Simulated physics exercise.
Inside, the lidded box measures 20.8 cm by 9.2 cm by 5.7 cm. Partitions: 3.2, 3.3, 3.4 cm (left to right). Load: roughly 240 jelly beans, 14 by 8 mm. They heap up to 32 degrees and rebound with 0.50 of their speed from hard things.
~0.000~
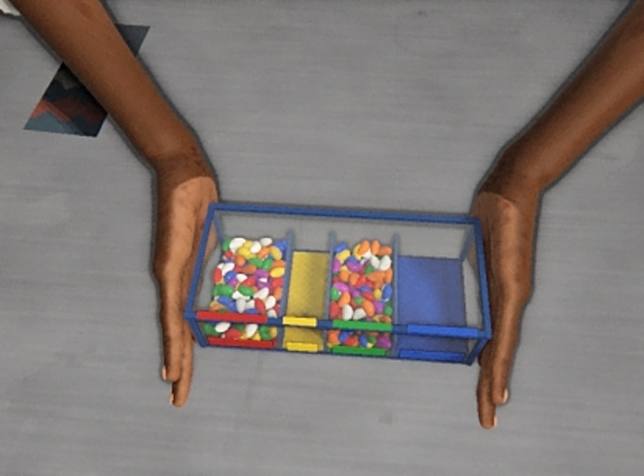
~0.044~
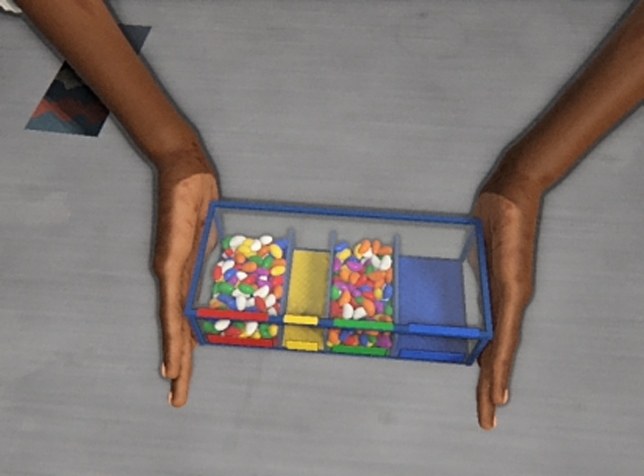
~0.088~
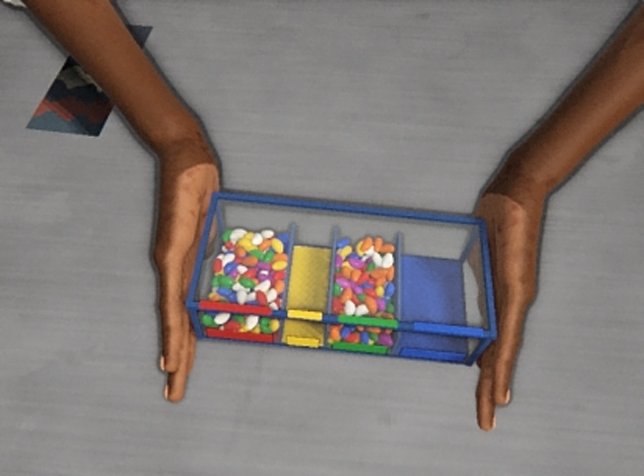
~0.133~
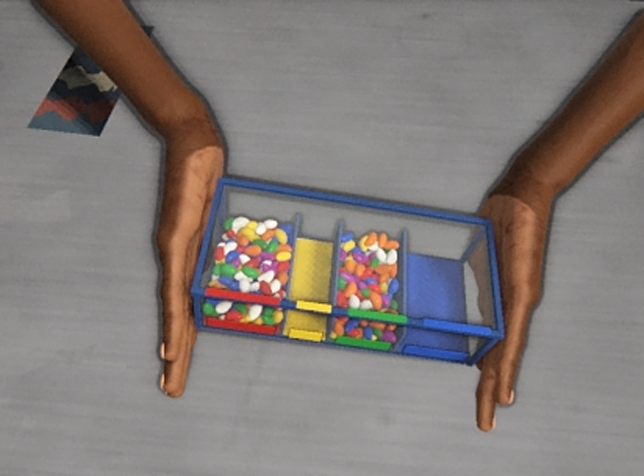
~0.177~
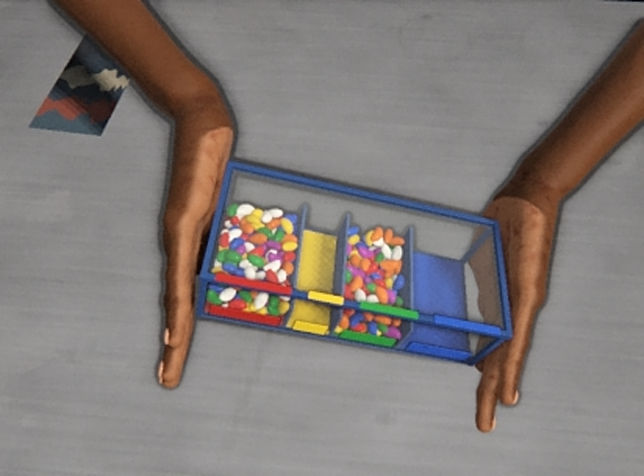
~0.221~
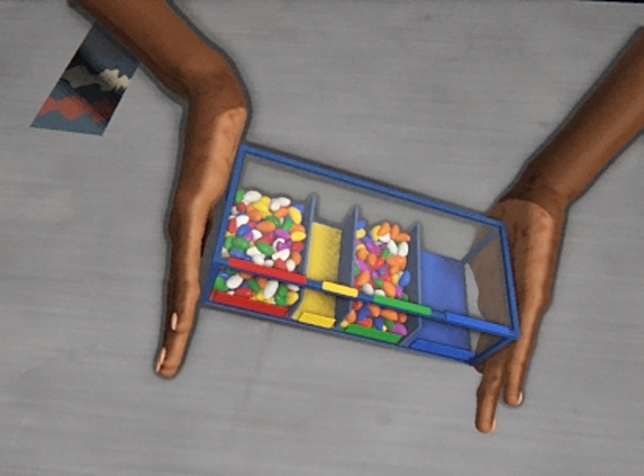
Two hands hold a clear box of colorful jelly beans and tilt it, raising the left side.
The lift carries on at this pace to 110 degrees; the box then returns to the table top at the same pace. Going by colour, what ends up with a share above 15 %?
Red: Below, blue: Above, green: Above, yellow: Below.
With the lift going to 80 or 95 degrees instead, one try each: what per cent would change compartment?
About 50 and 70 per cent.
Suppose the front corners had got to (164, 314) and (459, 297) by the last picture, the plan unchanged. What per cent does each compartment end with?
Red 95, blue 0, green 0, yellow 5.
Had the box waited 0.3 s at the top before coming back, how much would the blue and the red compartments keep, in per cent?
Then: Blue 90, red 0.
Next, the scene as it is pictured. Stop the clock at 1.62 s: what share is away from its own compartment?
Some 90 per cent.
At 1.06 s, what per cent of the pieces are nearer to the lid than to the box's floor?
About 80 per cent.
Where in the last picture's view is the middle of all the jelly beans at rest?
Near (430, 291).
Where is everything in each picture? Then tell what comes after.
In the first frame, box tilt 0 degrees, front corners at (191, 314) and (484, 332); red 55 %, green 45 %.
In the second frame, box tilt 1 degrees, front corners at (191, 311) and (485, 333).
In the third frame, box tilt 4 degrees, front corners at (193, 303) and (490, 333), lowest corner right back.
In the fourth frame, box tilt 9 degrees, front corners at (198, 290) and (497, 332), lowest corner right back.
In the fifth frame, box tilt 14 degrees, front corners at (207, 274) and (505, 332), lowest corner right back.
In the sixth frame, box tilt 19 degrees, front corners at (220, 259) and (512, 332), lowest corner right back; red 55 %, green 45 %. The box's pace is about 120 degrees a second.
After 1.06 s, tilt 110 degrees; red 20 %, blue 30 %, green 35 %, yellow 10 %.
After 1.62 s, tilt 49 degrees; blue 80 %, green 20 %.
Then, at 2.24 s, tilt 0 degrees; blue 80 %, green 20 %.
By 2.7 s all is still; red 0 %, blue 80 %, green 20 %, yellow 0 %.
